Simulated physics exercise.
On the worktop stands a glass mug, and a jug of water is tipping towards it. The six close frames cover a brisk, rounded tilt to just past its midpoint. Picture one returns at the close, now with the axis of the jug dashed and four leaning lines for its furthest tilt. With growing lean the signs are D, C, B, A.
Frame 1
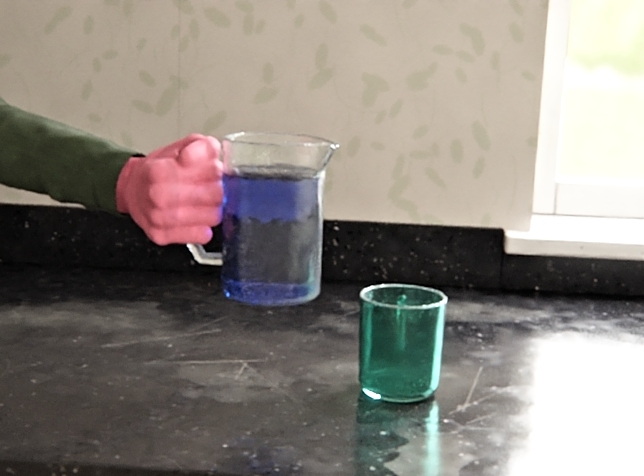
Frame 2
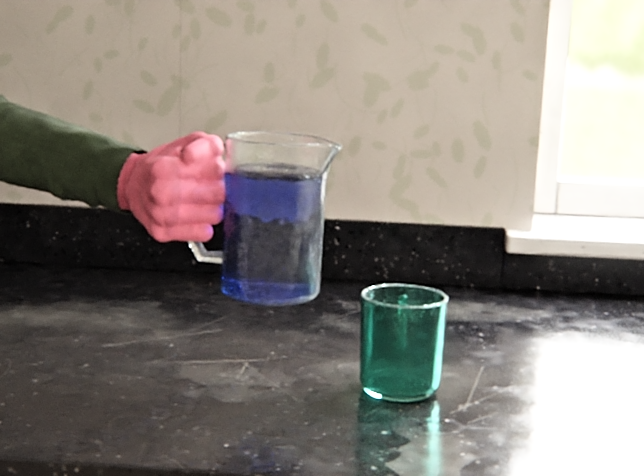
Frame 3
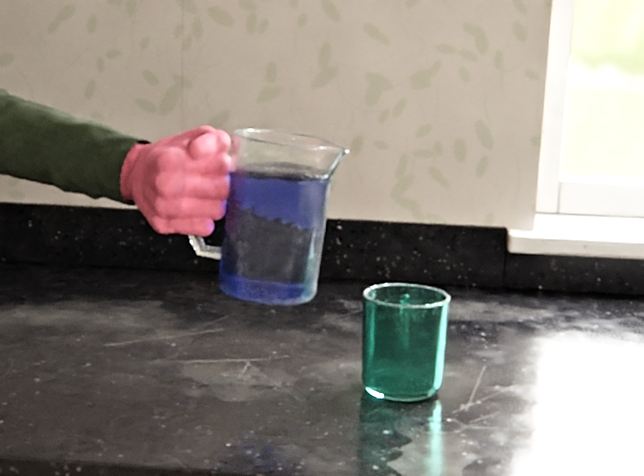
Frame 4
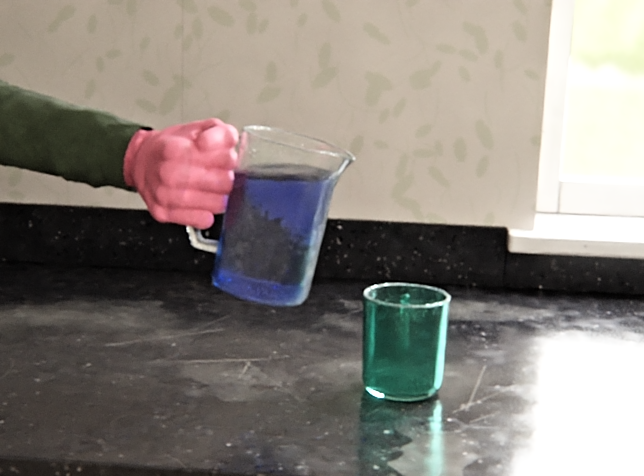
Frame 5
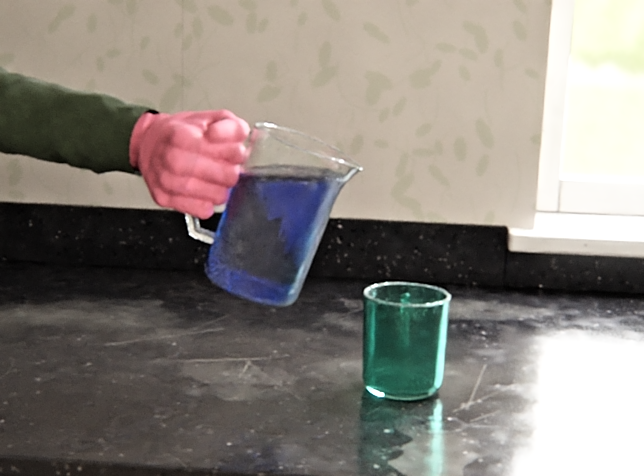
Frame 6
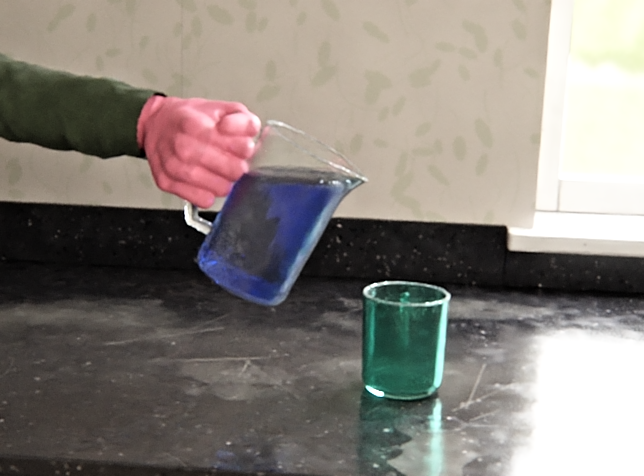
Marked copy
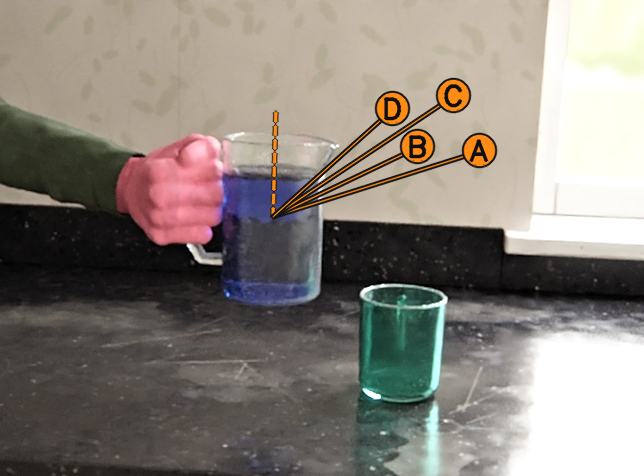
A pink-gloved hand lifts a glass jug of blue liquid slightly and tilts it rightward.
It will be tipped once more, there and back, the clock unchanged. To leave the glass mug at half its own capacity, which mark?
B beats the others.
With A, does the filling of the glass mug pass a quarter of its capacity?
Yes, it does.
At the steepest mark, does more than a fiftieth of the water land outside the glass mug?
No, it does not.
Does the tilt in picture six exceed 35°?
No.
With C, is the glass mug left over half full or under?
Under.
On the marked copy, A at (463, 156); B at (402, 154); C at (439, 105); D at (380, 120).
If A is chosen, the glass mug ends with about 79 % of what it can hold.
If B is chosen, the glass mug ends with about 52 % of what it can hold.
If C is chosen, the glass mug ends with about 33 % of what it can hold.
If D is chosen, the glass mug ends with about 18 % of what it can hold.
